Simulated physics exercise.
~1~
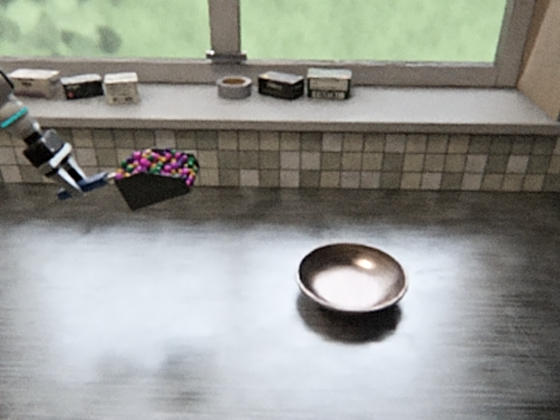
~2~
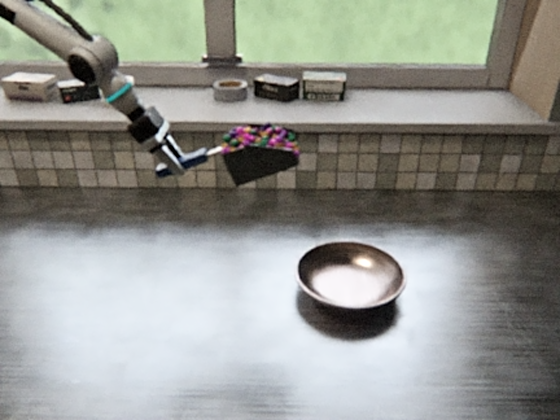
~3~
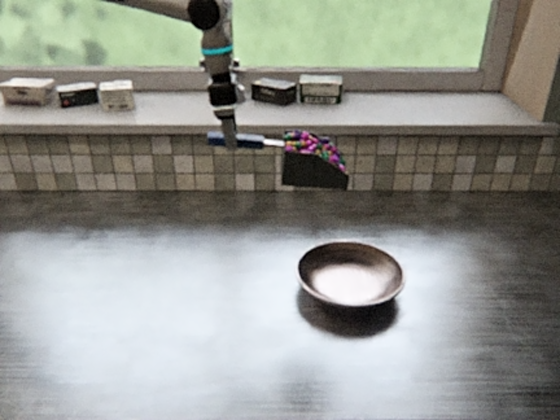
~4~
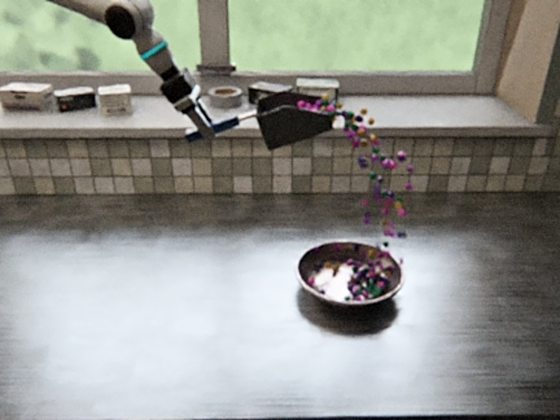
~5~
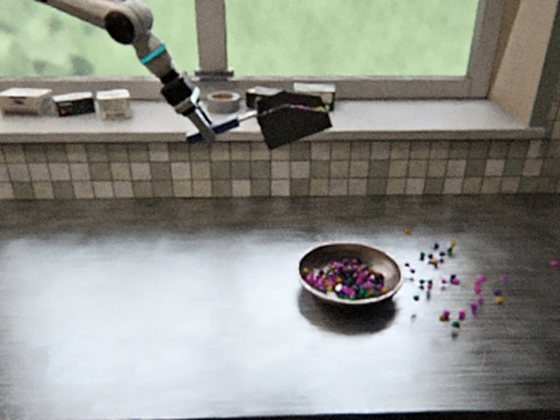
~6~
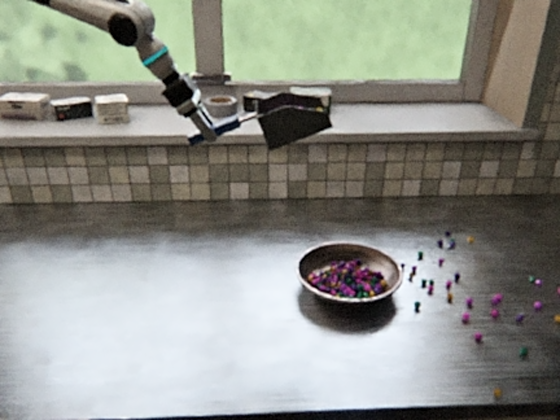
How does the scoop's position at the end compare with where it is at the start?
At the start the scoop is at the left of the view, and by the end it is farther right, nearer the middle, and somewhat higher up, in front of the windowsill.
A grey robot arm with a teal band holds a dark scoop heaped with pink, purple, green and orange sweets at the left, above a dark table seen from the front and slightly above. A shiny brown bowl stands right of centre, with small boxes on a windowsill behind. The arm carries the scoop rightward and tips it forward, and sweets pour down into the bowl. The scoop then tilts back and the stream stops. Many sweets end up in the bowl, while a smaller number scatter across the table to its right.
